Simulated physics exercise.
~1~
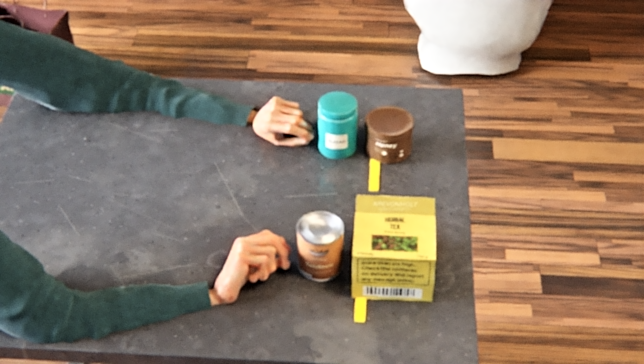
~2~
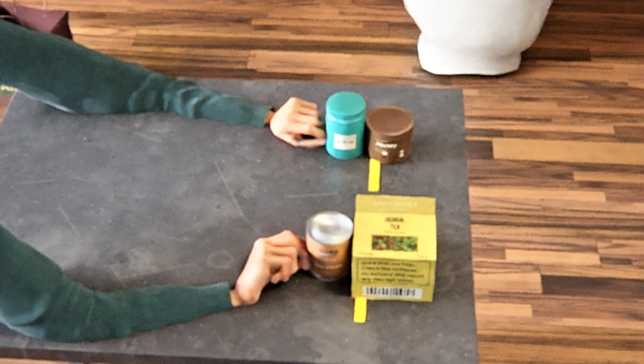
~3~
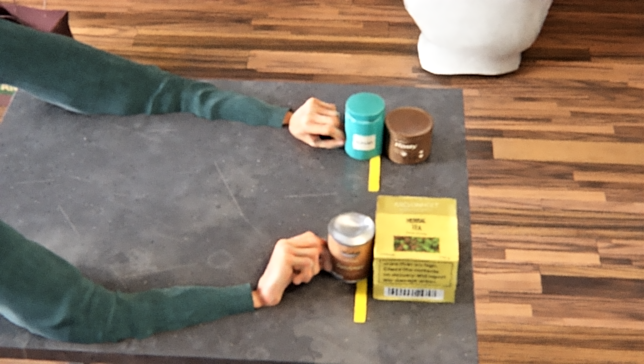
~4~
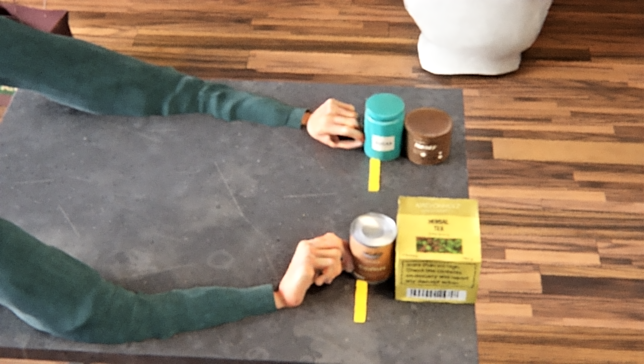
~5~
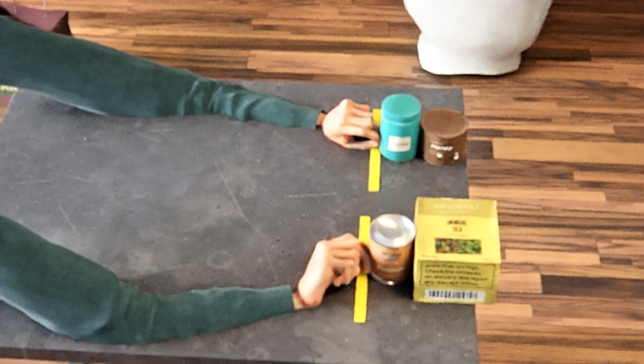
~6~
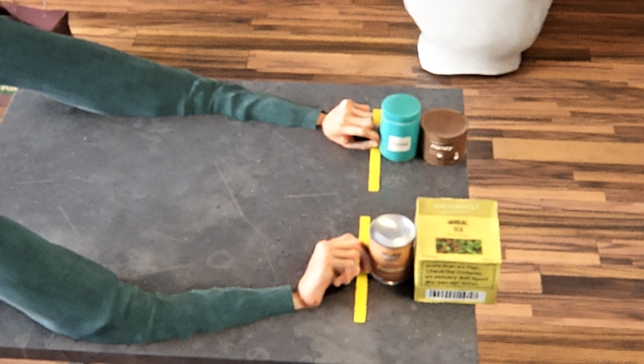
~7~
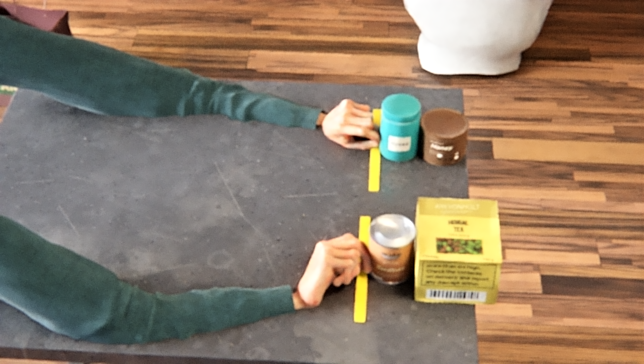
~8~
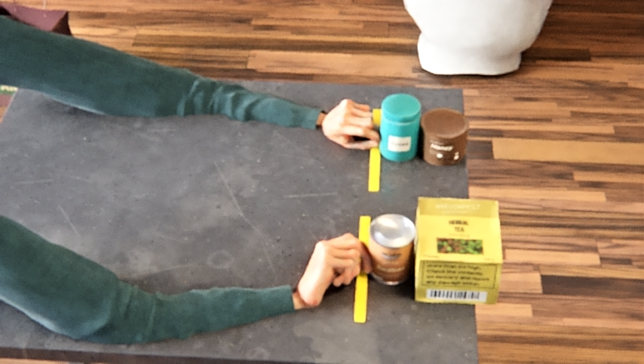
Two hands in green sleeves slid a turquoise jar and an orange pot rightward across a dark table, pushing a brown tub and a yellow box toward the edge, then stopped near the tape strips with everything still on the table.
